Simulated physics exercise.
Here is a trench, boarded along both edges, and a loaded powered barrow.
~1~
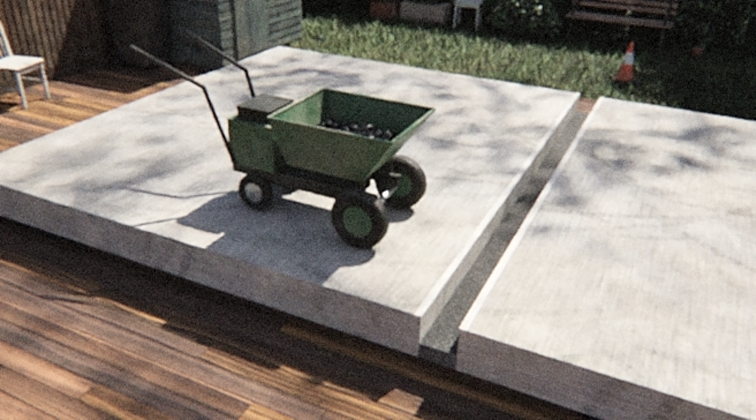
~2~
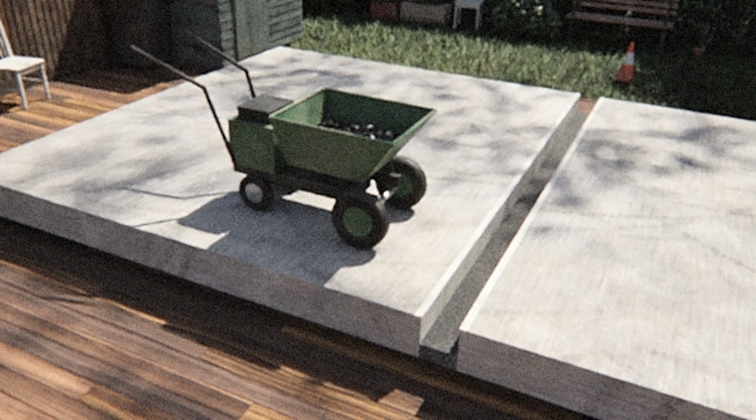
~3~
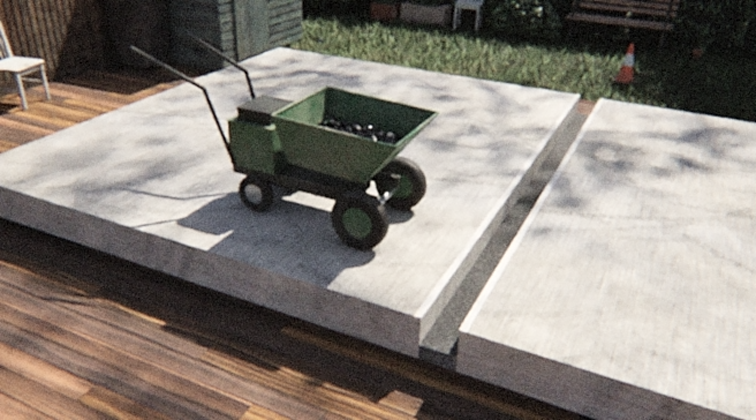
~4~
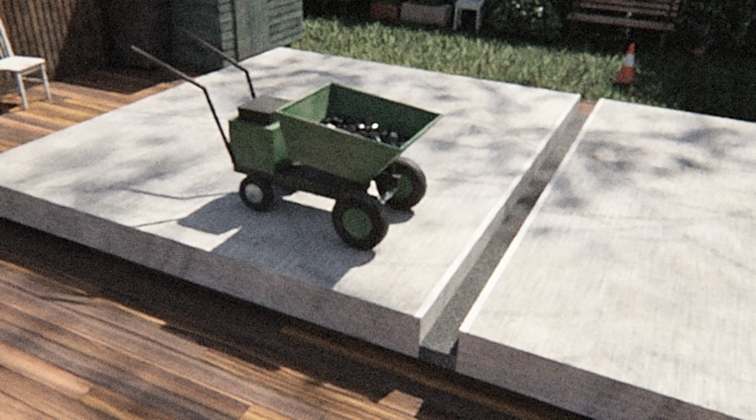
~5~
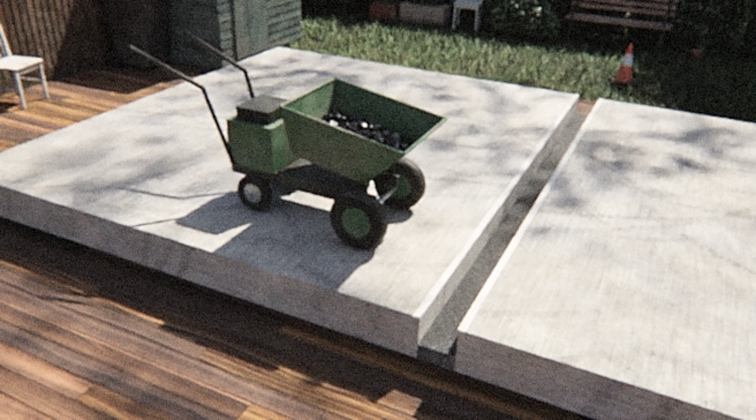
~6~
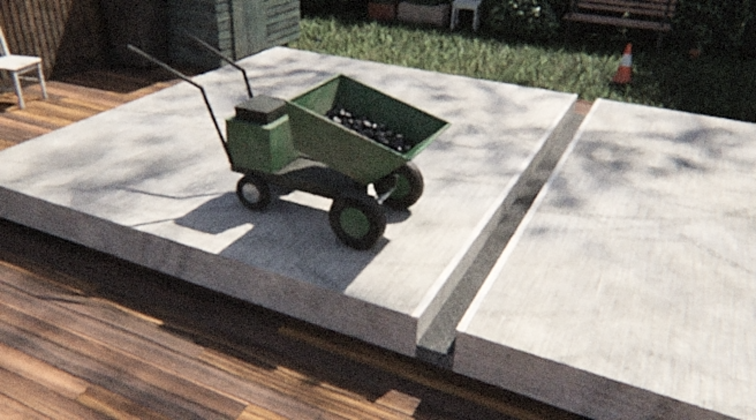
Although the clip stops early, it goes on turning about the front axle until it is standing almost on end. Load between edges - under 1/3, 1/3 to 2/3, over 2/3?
Passes two thirds.
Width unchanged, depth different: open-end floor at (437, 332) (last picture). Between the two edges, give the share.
Something close to 60 per cent.
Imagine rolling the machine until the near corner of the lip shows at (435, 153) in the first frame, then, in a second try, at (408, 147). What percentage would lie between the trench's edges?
0 % and 80 %.
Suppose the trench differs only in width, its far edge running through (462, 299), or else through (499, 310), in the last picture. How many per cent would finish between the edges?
60 %, give or take, and then 100 %.
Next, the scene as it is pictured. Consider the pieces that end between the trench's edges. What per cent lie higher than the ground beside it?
The answer is close to 10 per cent.
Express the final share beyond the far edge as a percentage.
I'd put it at some 0 per cent of the load.
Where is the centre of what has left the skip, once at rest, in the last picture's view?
Near (480, 266).
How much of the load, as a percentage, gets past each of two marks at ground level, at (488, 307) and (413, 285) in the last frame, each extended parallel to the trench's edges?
Around 0 per cent for the first, and 90 per cent for the second.
Shortly afterwards, skip tipped steeply; the whole lot in the skip.
Next, skip tipped right over; all but a few in the skip; only a few short of the trench; only a few in or heaped over the trench.
Some moments later, skip tipped right over; near a quarter in the skip; only a few short of the trench; the bulk in or heaped over the trench; only a few beyond it.
In the end, skip tipped right over; a little in the skip; a little short of the trench; the bulk in or heaped over the trench; only a few beyond it.
